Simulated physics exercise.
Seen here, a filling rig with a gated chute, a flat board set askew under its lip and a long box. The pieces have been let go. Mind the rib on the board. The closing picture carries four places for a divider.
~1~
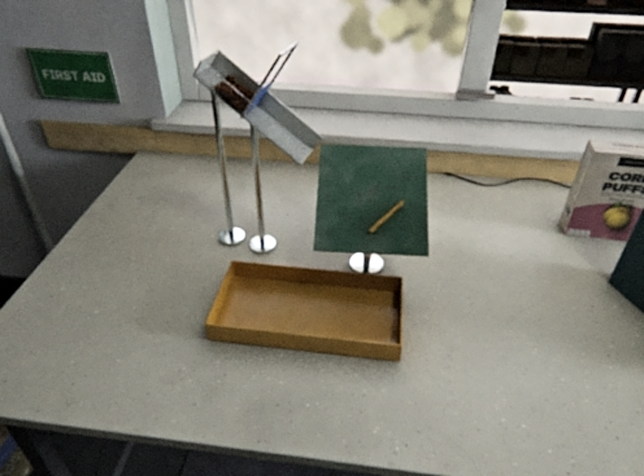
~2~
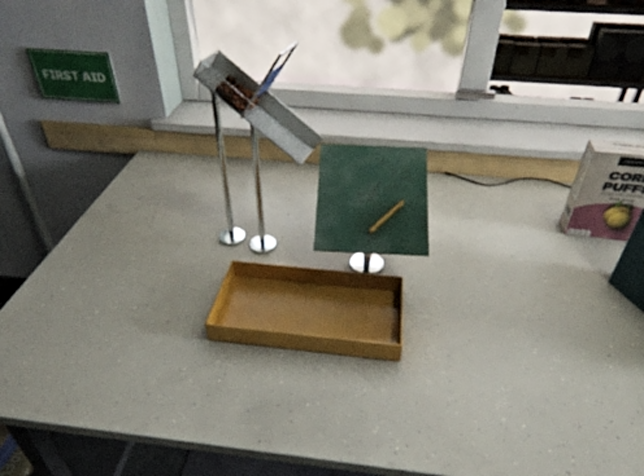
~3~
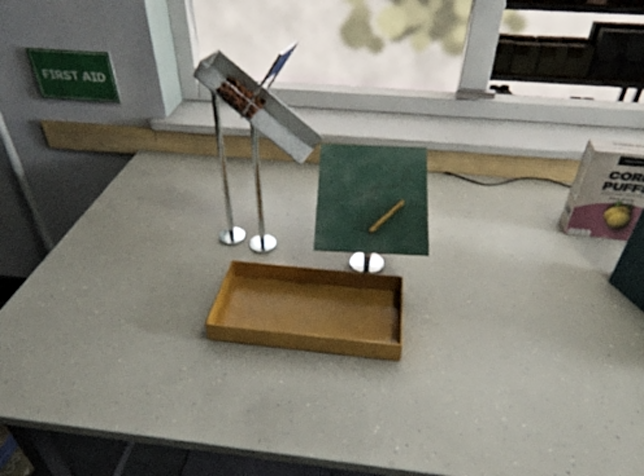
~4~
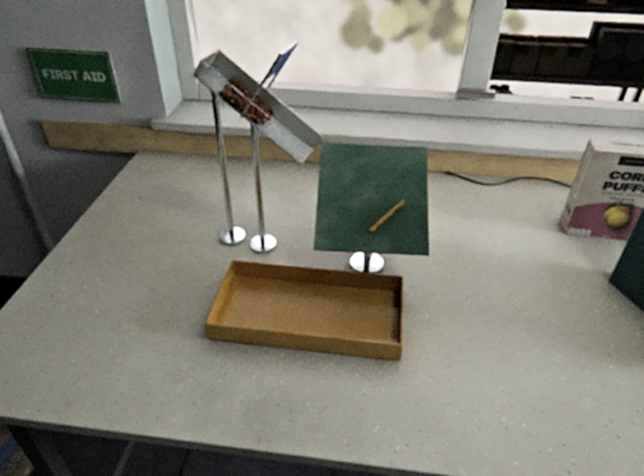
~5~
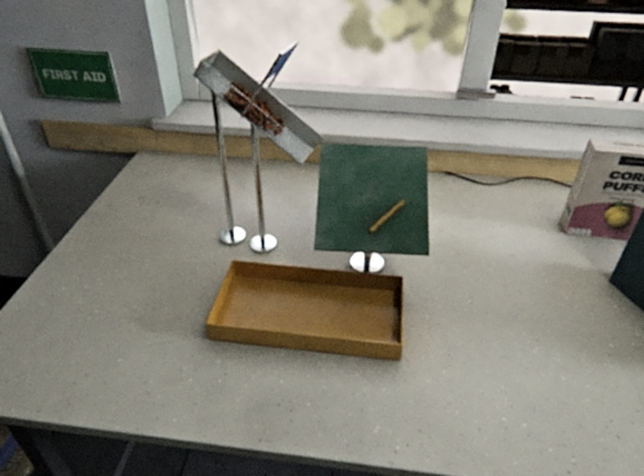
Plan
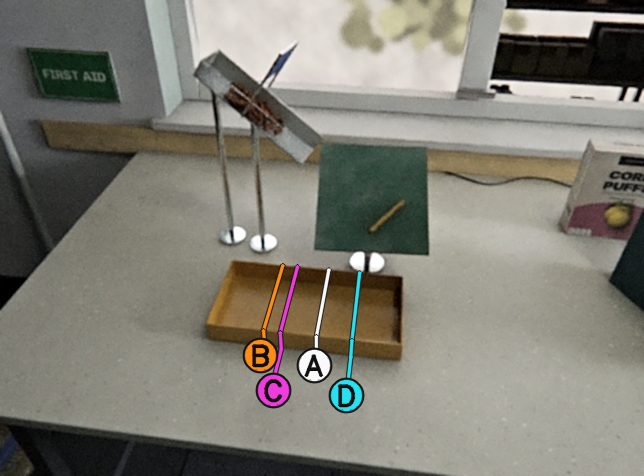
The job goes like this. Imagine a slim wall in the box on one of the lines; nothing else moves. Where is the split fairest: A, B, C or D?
D beats the others.
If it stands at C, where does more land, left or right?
Right.
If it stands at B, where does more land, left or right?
More lands on the right.
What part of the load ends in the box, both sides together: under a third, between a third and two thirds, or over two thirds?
About that: Over two thirds.
On the marked copy, line A crosses the front rim at (316, 335); line B crosses the front rim at (263, 329); line C crosses the front rim at (280, 331); line D crosses the front rim at (352, 339).
With A, of what is caught, just a few on the left of the divider, almost all on the right.
With B, of what is caught, not one piece on the left of the divider, every piece on the right.
With C, of what is caught, not one piece on the left of the divider, every piece on the right.
With D, of what is caught, roughly half on the left of the divider, roughly half on the right.
